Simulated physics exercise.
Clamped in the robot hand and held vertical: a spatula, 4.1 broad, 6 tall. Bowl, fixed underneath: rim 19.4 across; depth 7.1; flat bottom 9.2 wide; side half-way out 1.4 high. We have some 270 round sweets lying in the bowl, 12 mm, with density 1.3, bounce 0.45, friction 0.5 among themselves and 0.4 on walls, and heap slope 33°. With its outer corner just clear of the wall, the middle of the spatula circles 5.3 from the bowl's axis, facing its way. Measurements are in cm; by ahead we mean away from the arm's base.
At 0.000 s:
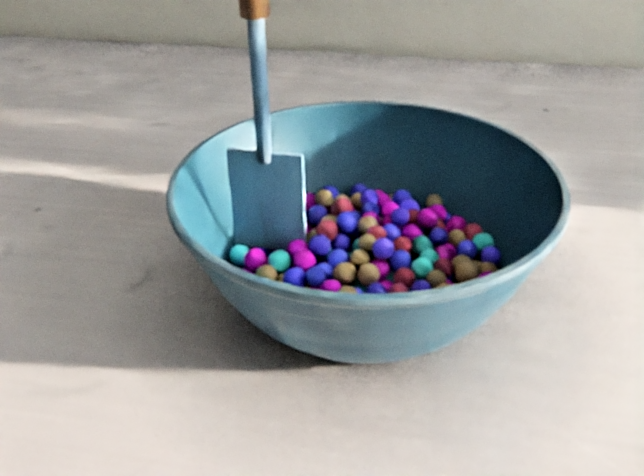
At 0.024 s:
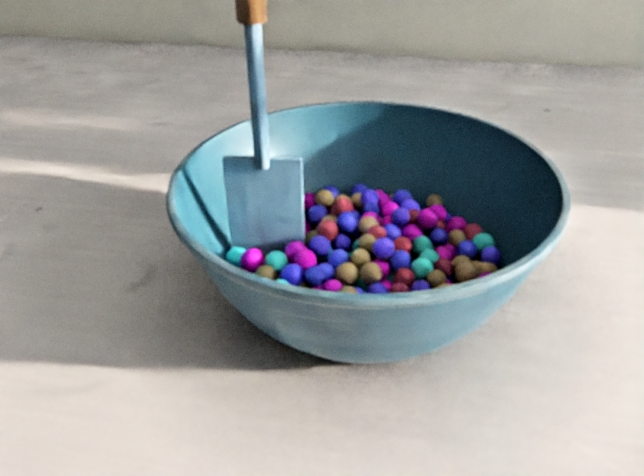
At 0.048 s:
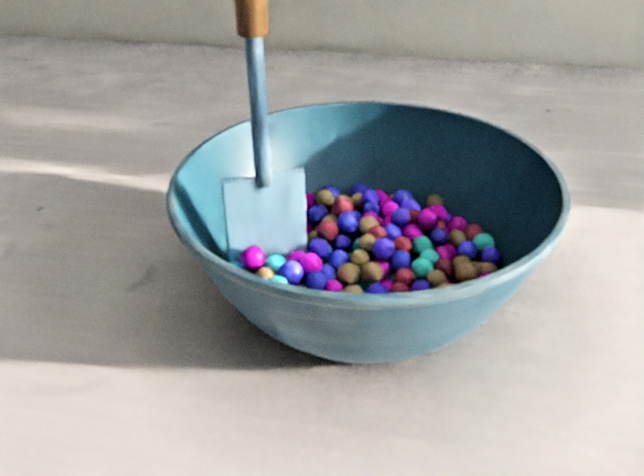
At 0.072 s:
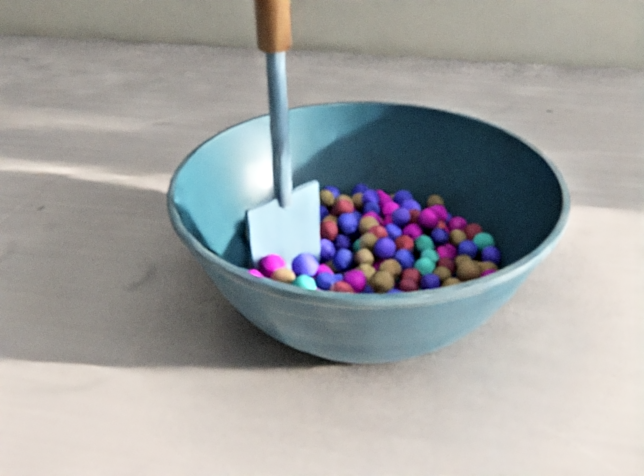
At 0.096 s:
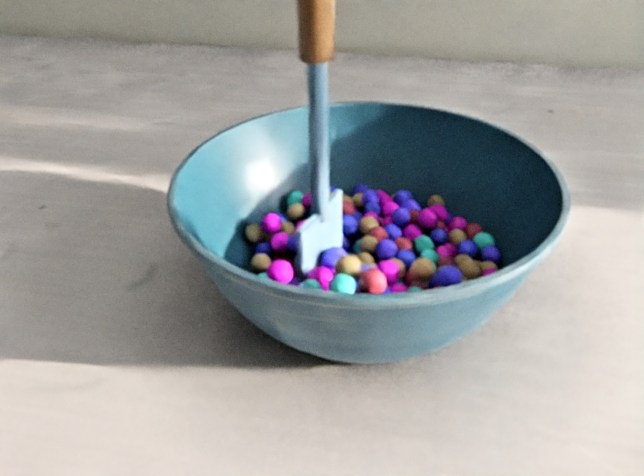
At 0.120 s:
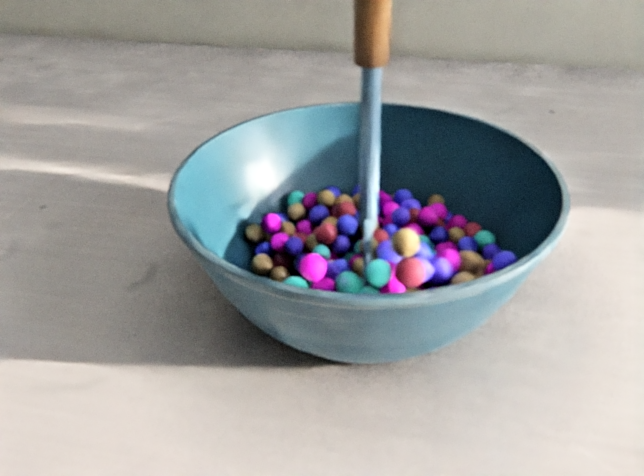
In a blue bowl on a pale surface, an upright wooden-handled spatula sweeping from left toward the centre, turning and pushing colourful balls.
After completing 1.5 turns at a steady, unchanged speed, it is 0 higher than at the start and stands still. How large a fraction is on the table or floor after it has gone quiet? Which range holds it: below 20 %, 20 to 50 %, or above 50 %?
The range 20 to 50 %.
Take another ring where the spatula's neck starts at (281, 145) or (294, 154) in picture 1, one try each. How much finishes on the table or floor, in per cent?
Roughly 30 and 15 per cent.
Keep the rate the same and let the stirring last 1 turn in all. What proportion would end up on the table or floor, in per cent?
Roughly 25 percent would end up there.
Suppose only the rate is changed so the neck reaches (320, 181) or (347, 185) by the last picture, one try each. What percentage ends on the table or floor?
It comes to roughly 20 per cent and then 30 per cent.
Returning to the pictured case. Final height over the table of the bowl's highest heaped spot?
The peak stands near 5.0 centimetres up.
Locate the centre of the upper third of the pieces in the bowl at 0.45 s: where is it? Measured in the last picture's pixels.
Top-third centre at approx. (326, 291).
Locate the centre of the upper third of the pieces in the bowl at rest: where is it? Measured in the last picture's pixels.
The centre sits around (405, 223) in the last picture.
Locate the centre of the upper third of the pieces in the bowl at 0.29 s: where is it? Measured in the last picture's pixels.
Centre estimate: Approx. (359, 147) px.
By 0.29 s, 268° round, highest piece 11 above the table; 238 in the bowl, 5 on the table or floor, 28 in flight or on the tool.
By 0.45 s, 76° round, highest piece 10 above the table; 199 in the bowl, 47 on the table or floor, 25 in flight or on the tool.
By 0.74 s, 180° round, highest piece 8 above the table; 174 in the bowl, 97 on the table or floor.
By 1.44 s, 180° round, highest piece 5 above the table; 173 in the bowl, 98 on the table or floor.
Final count, 173 in the bowl, 98 on the table or floor. That is 36 % on the table or floor.
